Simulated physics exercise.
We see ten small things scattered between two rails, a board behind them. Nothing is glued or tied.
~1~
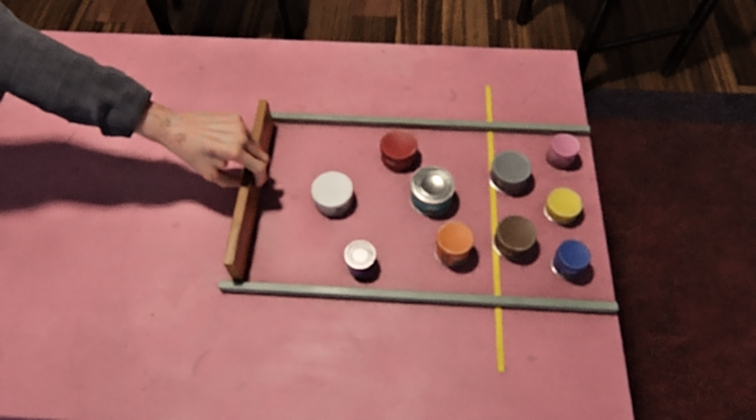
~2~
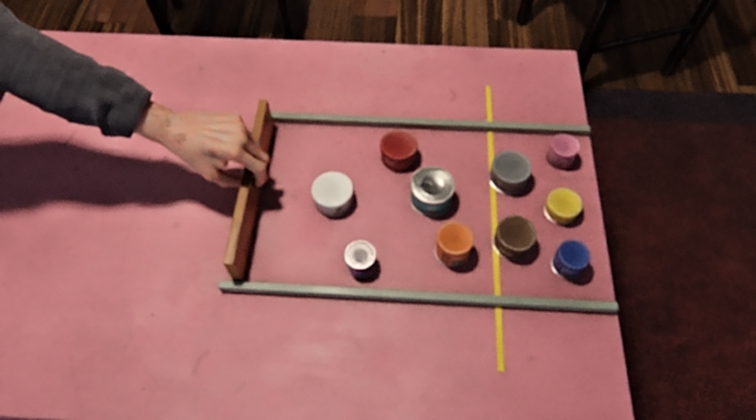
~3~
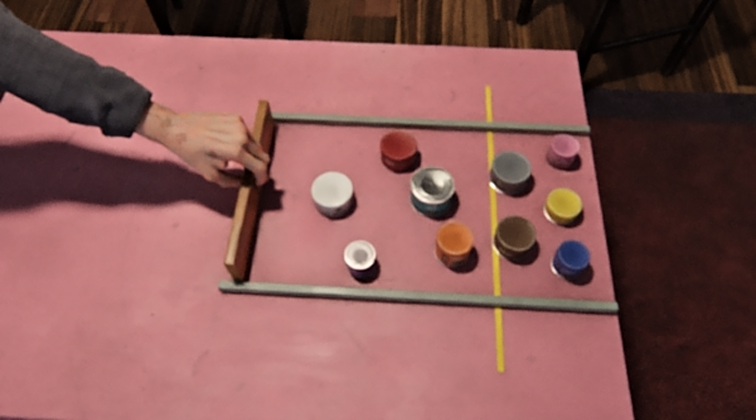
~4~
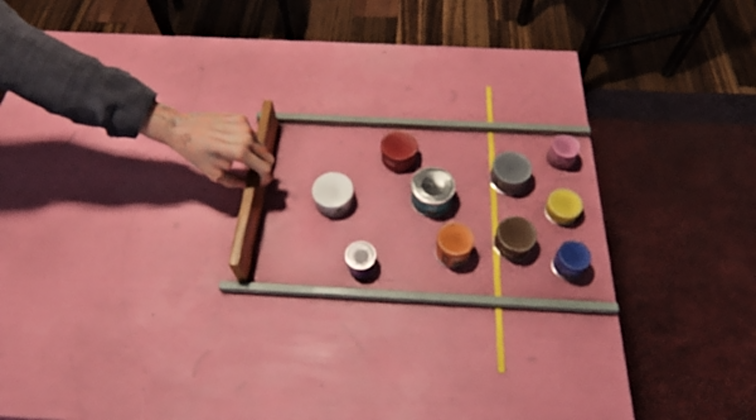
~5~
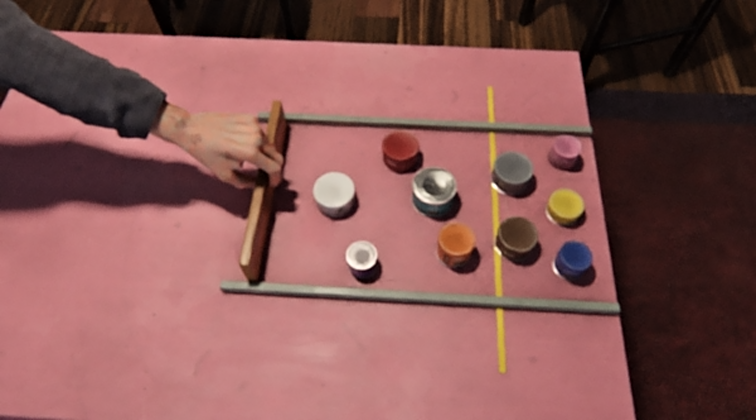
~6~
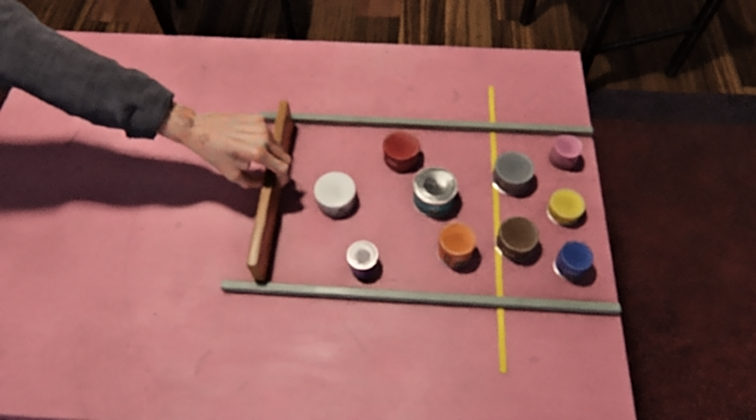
A hand in a dark grey sleeve reaches from the left to grip a wooden board on a pink table, seen from above by a still camera. Between two grey-green rails sit white, red, silver-topped, orange, grey and brown tins, with pink, yellow and blue ones right of a yellow tape line. The hand holds still, then slides the board slightly rightward, while the tins stay put.
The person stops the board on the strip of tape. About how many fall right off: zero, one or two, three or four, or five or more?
As it turns out, the number that fall off is zero.
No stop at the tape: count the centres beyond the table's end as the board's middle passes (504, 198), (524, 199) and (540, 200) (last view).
In that order 0, 1 and 2.
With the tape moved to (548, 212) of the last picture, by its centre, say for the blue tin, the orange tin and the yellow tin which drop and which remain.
The blue tin stays on; the orange tin does not fall; the yellow tin goes over.
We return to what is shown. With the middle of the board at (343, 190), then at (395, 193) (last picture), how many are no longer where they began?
By then 1, and 4.
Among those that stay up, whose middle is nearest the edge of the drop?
It is the yellow tin.
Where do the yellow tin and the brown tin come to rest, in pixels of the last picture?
The yellow tin stops around (595, 209); the brown tin around (551, 236).
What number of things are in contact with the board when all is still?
4 of them.
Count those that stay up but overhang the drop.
Overhanging: 1.
Early on, none off yet; pink tub at rest near (565, 153); blue tin at rest near (573, 261); yellow tin at rest near (565, 208).
Finally, the number that fall off is zero.
